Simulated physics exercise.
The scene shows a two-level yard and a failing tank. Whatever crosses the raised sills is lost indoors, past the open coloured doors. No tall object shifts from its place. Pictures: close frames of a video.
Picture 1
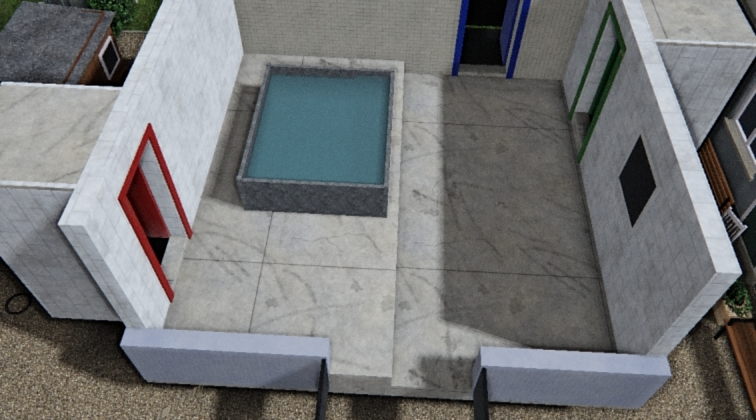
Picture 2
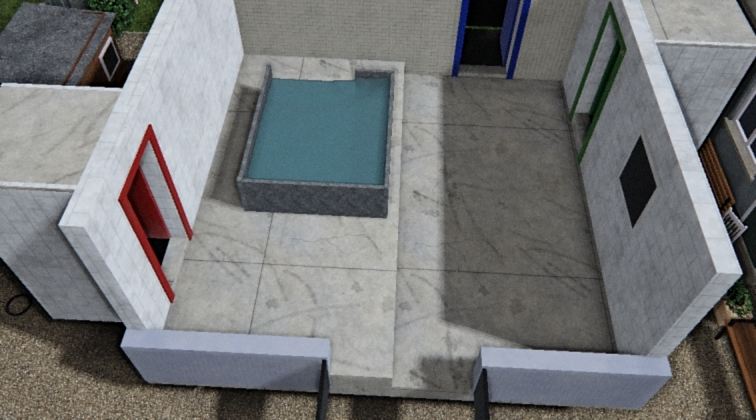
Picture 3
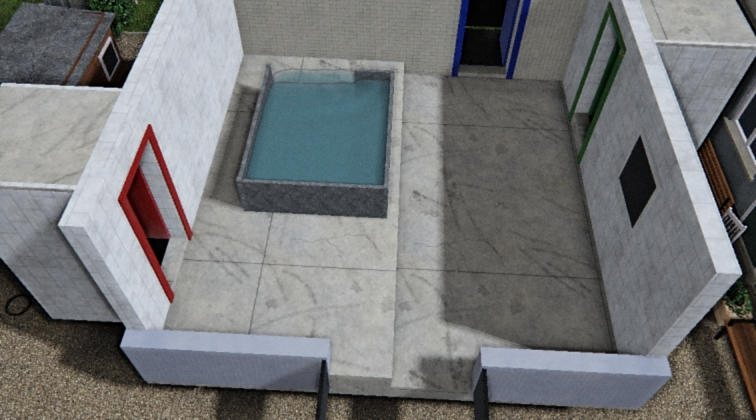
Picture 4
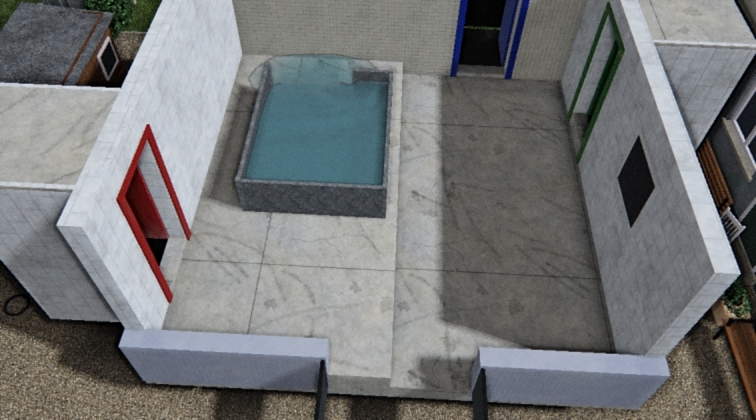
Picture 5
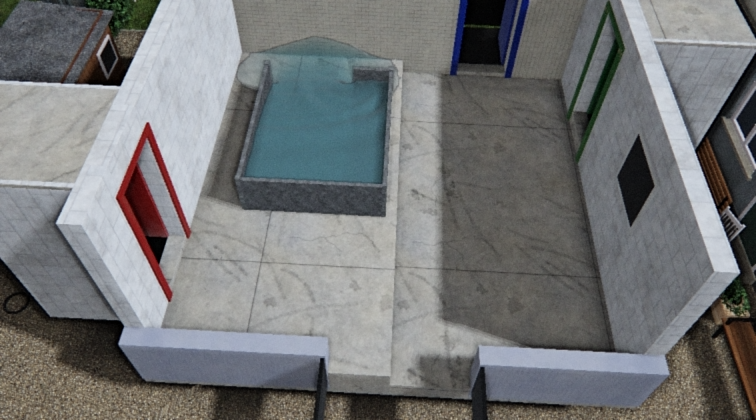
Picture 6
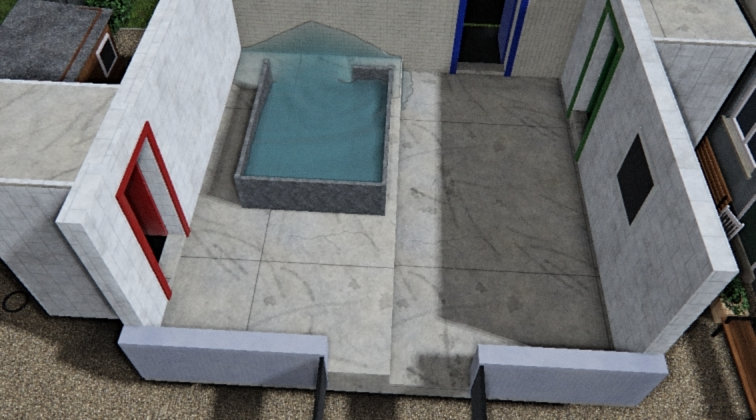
In a walled yard with red, green and blue doorways, the far side of a raised stone tank opened up, and water poured out over the paving behind it, spreading toward the back wall.
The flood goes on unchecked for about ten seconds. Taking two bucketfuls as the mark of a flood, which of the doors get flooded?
The green door stays below the mark, the blue door stays below the mark, the red door stays below the mark.
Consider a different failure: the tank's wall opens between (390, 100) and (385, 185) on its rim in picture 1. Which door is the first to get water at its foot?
My pick is the one in green.
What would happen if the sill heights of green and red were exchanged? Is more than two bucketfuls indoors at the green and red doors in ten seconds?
Green: Over the mark; red: Under the mark.
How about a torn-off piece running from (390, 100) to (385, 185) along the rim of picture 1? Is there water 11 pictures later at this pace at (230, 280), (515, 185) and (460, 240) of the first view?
So that's left bare for the first, waterlogged for the second and waterlogged for the third.
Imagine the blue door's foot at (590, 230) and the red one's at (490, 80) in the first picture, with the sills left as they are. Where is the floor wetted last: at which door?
I'd go with the blue door.
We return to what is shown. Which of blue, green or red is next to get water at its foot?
The one in blue.
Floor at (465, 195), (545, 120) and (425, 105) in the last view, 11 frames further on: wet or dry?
First spot not wet, second soaked, third soaked.
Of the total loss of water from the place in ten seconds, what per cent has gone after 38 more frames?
My figure is about 10 in a hundred.
A moment on, water covers 15 % of the floor; the green door not reached, the blue door wet at the sill, nothing in, the red door not reached.
Next, water covers 35 % of the floor; the green door not reached, the blue door wet at the sill, nothing in, the red door not reached.
Then, water covers 50 % of the floor; the green door wet at the sill, nothing in, the blue door wet at the sill, nothing in, the red door wet at the sill, nothing in.
Later, water covers 85 % of the floor; the green door wet at the sill, nothing in, the blue door wet at the sill, nothing in, the red door under two buckets in.
In the end, water covers 95 % of the floor; the green door wet at the sill, nothing in, the blue door wet at the sill, nothing in, the red door under two buckets in.
